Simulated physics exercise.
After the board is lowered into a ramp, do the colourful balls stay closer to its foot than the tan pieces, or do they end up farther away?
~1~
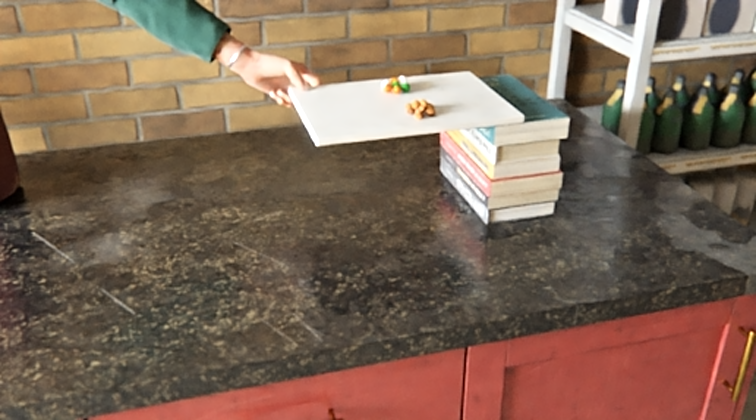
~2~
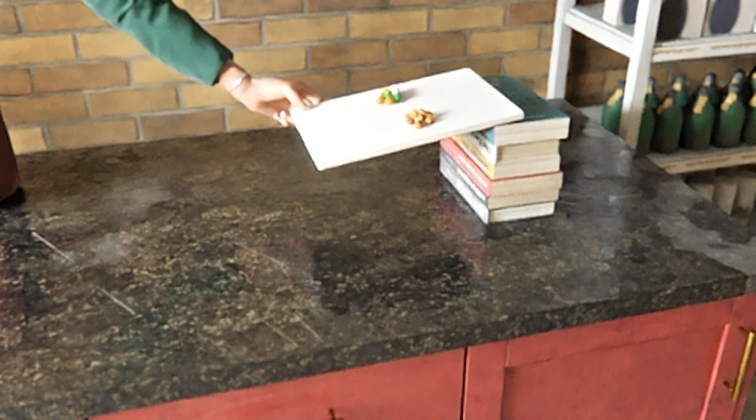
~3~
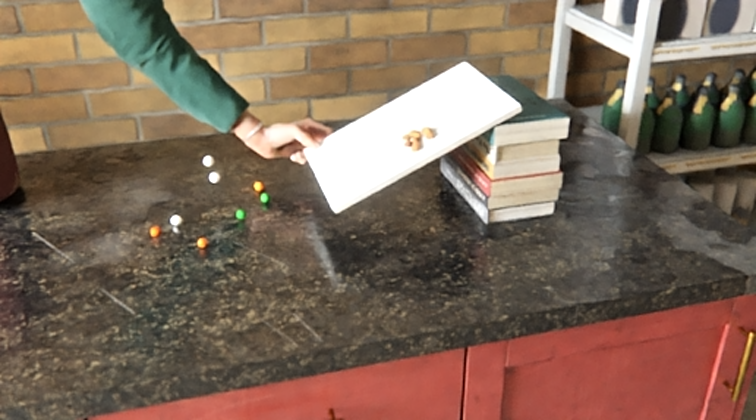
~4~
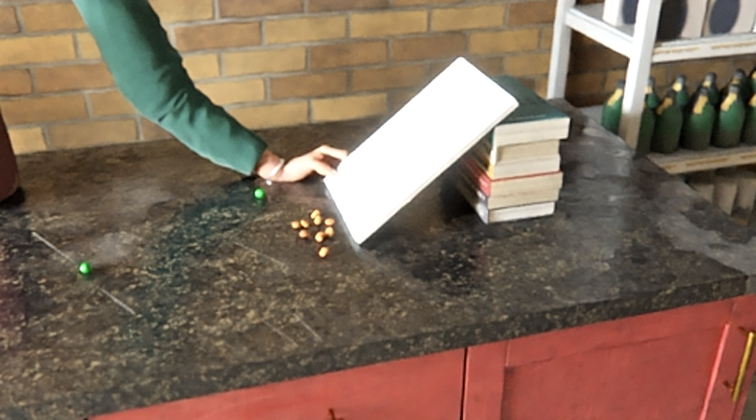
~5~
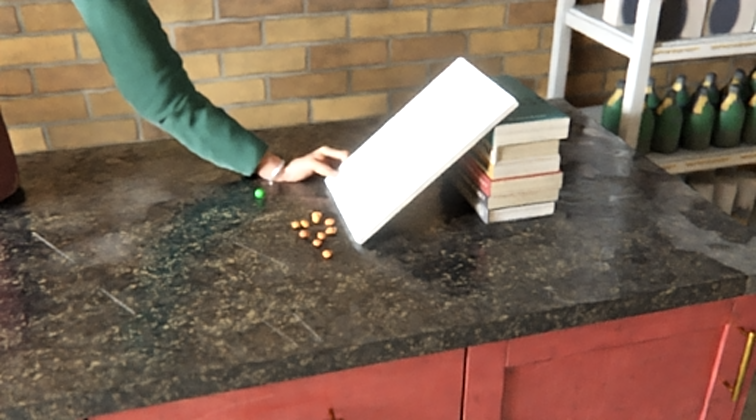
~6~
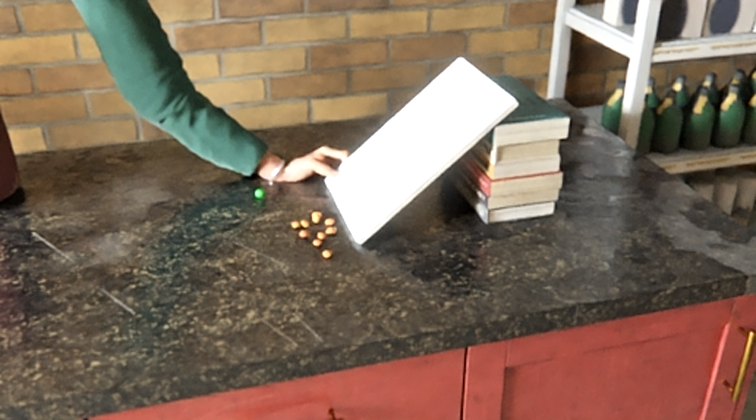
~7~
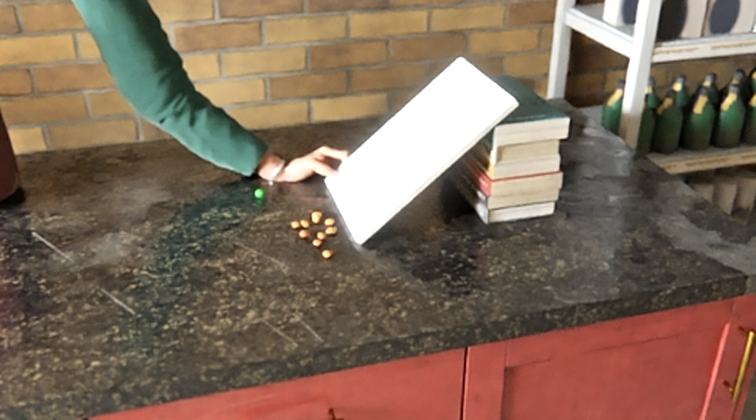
The colourful balls end up farther away. They roll off across the counter and most go out of sight, while the tan pieces settle near the foot of the board.
